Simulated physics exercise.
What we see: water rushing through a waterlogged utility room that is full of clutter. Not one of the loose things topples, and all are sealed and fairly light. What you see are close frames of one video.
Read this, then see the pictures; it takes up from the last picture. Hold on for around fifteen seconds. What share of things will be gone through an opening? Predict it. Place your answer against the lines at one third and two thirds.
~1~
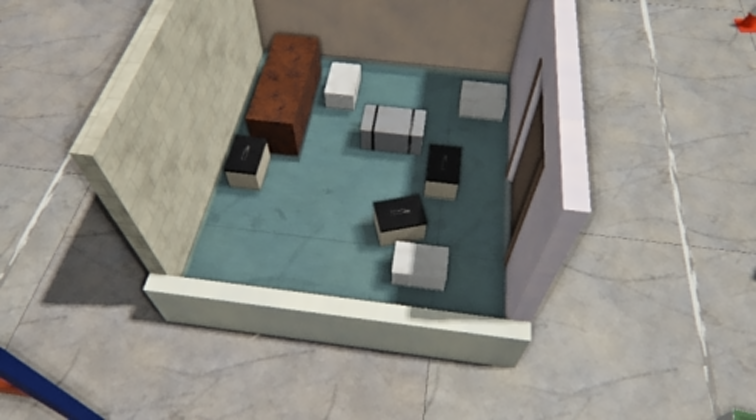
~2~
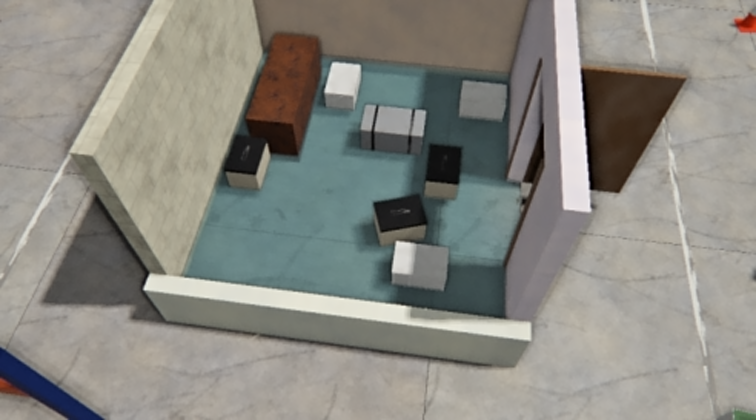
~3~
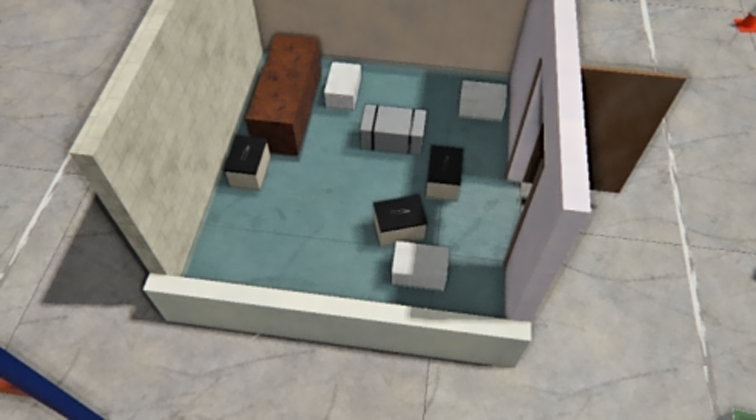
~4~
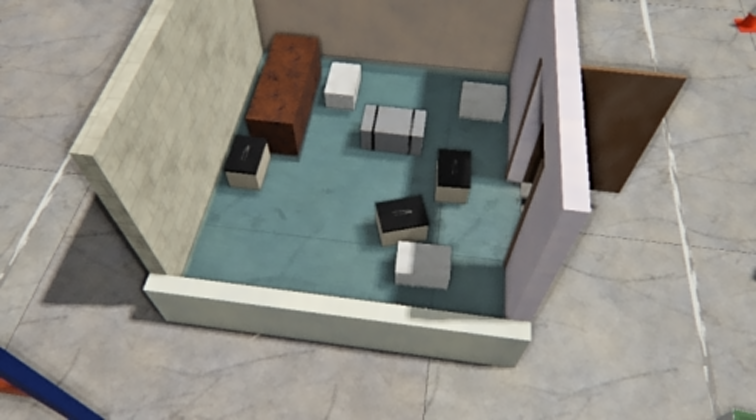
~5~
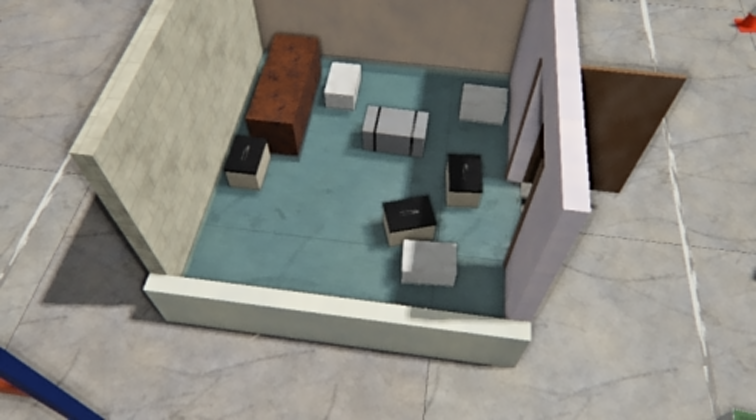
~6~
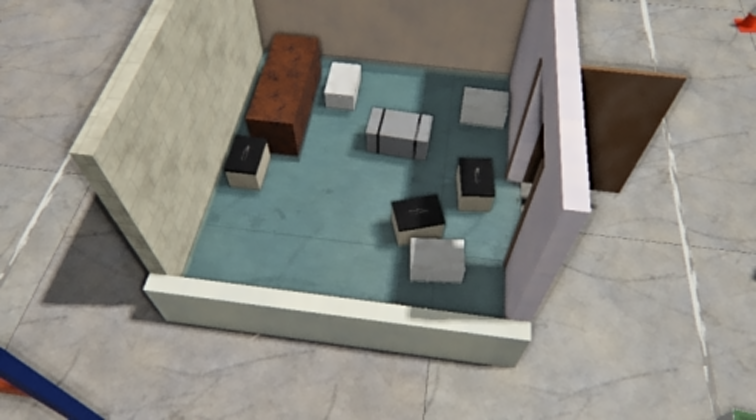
It sits at or past the two-thirds line.
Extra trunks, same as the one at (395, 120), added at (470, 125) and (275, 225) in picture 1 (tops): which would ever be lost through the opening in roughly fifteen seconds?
Result, as listed: Ends up outside; never gets out.
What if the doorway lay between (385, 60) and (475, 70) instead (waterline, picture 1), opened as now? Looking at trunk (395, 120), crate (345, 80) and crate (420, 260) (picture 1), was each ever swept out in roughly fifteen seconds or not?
Per object, as asked: Flushed / flushed / not flushed.
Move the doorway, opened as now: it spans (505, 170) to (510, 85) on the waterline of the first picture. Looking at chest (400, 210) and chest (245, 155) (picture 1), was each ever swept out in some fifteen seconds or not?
Per object, in order: Flushed out / retained.
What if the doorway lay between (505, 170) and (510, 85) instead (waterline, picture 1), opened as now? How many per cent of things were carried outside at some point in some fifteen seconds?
It works out at 90 percent.
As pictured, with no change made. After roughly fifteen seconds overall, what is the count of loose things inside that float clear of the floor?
Count: 2.
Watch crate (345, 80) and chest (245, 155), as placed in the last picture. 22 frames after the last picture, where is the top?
Roughly (361, 103) and roughly (285, 158).
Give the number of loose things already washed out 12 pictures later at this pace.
The number works out to 3.
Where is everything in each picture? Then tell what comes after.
The first frame shows a chest at (444, 163), afloat; a crate at (421, 260), afloat; 0 of 7 have shifted.
The second frame shows a chest at (444, 163) floats; a crate at (421, 260) floats; 0 of 7 have shifted.
The third frame shows a chest at (446, 164) floats; a crate at (421, 260), afloat; 0 of 7 have shifted.
The fourth frame shows a chest at (454, 167) floats, close to its start; a crate at (424, 259) floats, close to its start; 1 of 7 have shifted.
The fifth frame shows a chest at (465, 172) floats, close to its start; a crate at (430, 257) floats, close to its start; 4 of 7 have shifted.
The sixth frame shows a chest at (477, 176) floats, a stride from its start; a crate at (438, 254) floats, close to its start; 5 of 7 have shifted.
A moment on, 1 of 7 are out; 6 afloat.
Next, 3 of 7 are out; 4 afloat.
Later, 5 of 7 are out; 2 afloat.
In the end, 5 of 7 are out; 2 afloat.
